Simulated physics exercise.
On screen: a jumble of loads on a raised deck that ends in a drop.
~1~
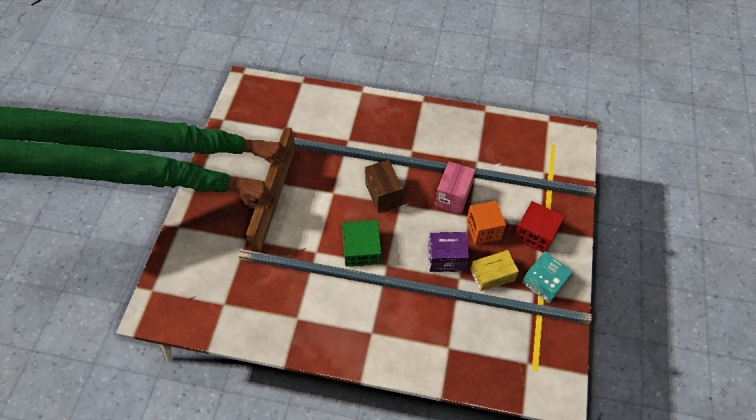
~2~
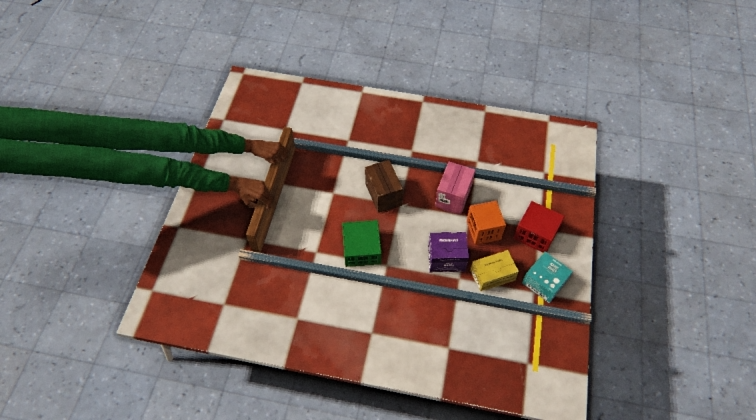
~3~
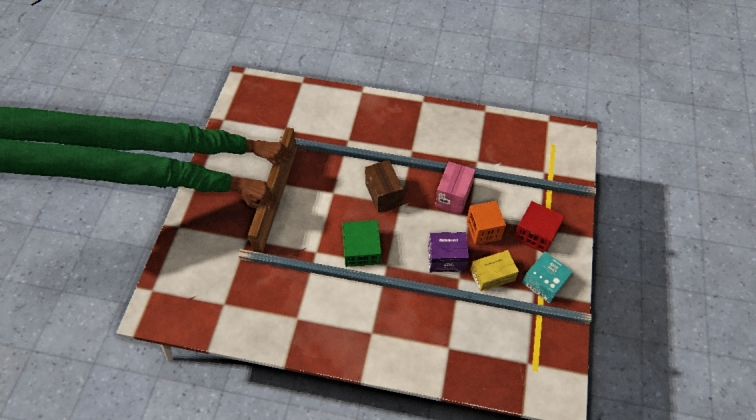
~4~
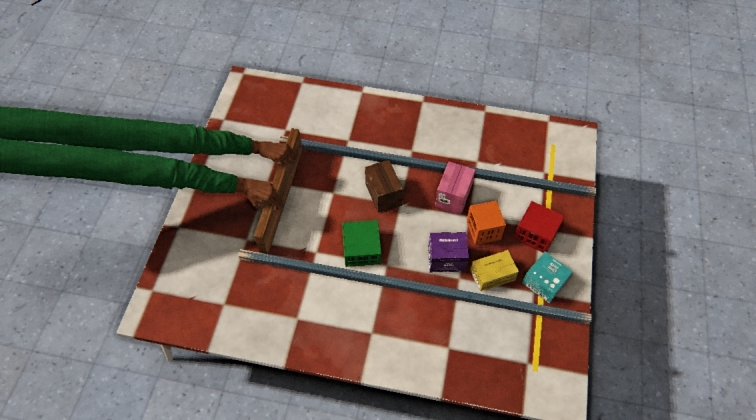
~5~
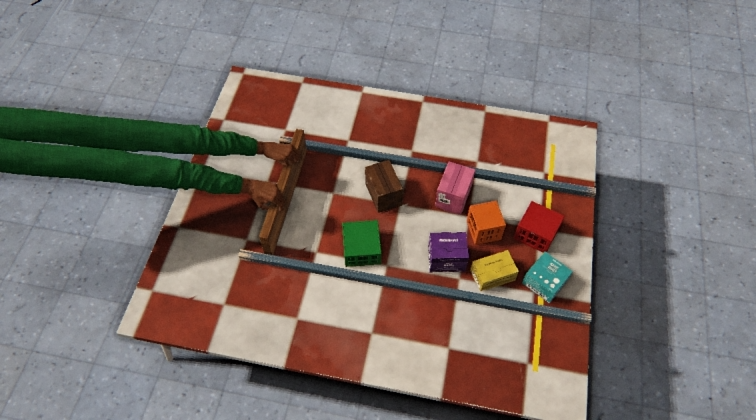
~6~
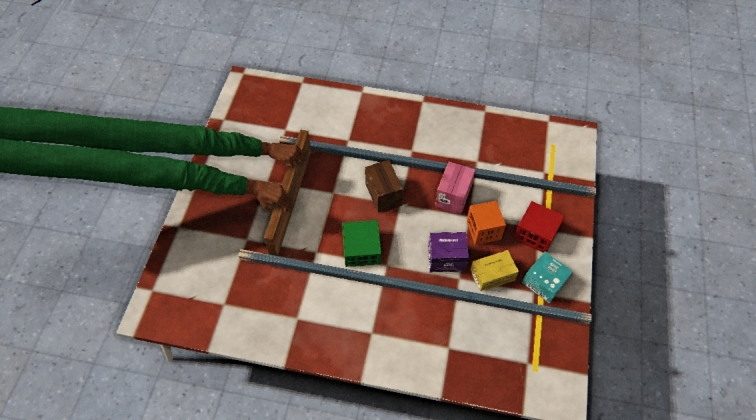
Two green-sleeved arms reaching in from the left push a brown wooden plank slightly to the right across a red-and-white checkered board, seen from above at an angle on a grey tiled floor. Between two grey rails sit brown, pink, green, purple, orange, yellow, red and turquoise boxes, the last two nearest a yellow line at right. The boxes stay still, untouched, and the camera does not move.
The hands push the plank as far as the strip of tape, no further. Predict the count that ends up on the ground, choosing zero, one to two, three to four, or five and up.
The count is three to four.
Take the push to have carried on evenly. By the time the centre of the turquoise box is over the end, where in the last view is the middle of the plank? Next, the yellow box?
The middle sits near (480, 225) for the first and near (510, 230) for the other.
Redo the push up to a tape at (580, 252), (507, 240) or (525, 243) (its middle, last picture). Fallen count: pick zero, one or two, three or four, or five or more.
In the order of the places given: 5 or more; 1 or 2; three or four.
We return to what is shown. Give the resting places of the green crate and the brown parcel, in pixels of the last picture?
Final positions - green crate around (562, 284), brown parcel around (563, 223).
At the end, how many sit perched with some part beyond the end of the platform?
It comes to 2.
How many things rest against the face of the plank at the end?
2 of them.
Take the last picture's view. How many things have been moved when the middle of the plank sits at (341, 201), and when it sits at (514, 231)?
At the first spot 0, then 8.
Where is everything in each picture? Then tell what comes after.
Turquoise box (547, 277); red crate (539, 227); yellow box (494, 271); plank (273, 189); tape (545, 246), in the first picture.
Red crate (539, 227); green crate (362, 243), in the second picture.
Yellow box (494, 271); brown parcel (384, 186), in the third picture.
Turquoise box (547, 277); pink parcel (455, 189), in the fourth picture.
Red crate (539, 227); plank (285, 191), in the fifth picture.
Turquoise box (547, 277); red crate (539, 227); yellow box (494, 271); plank (289, 192); tape (545, 246), in the sixth picture.
A little later, none off yet; turquoise box at rest near (547, 277); red crate at rest near (539, 227); yellow box at rest near (494, 271).
When it is over, the number that fall off is three or four; down, purple box, yellow box, red crate and turquoise box.
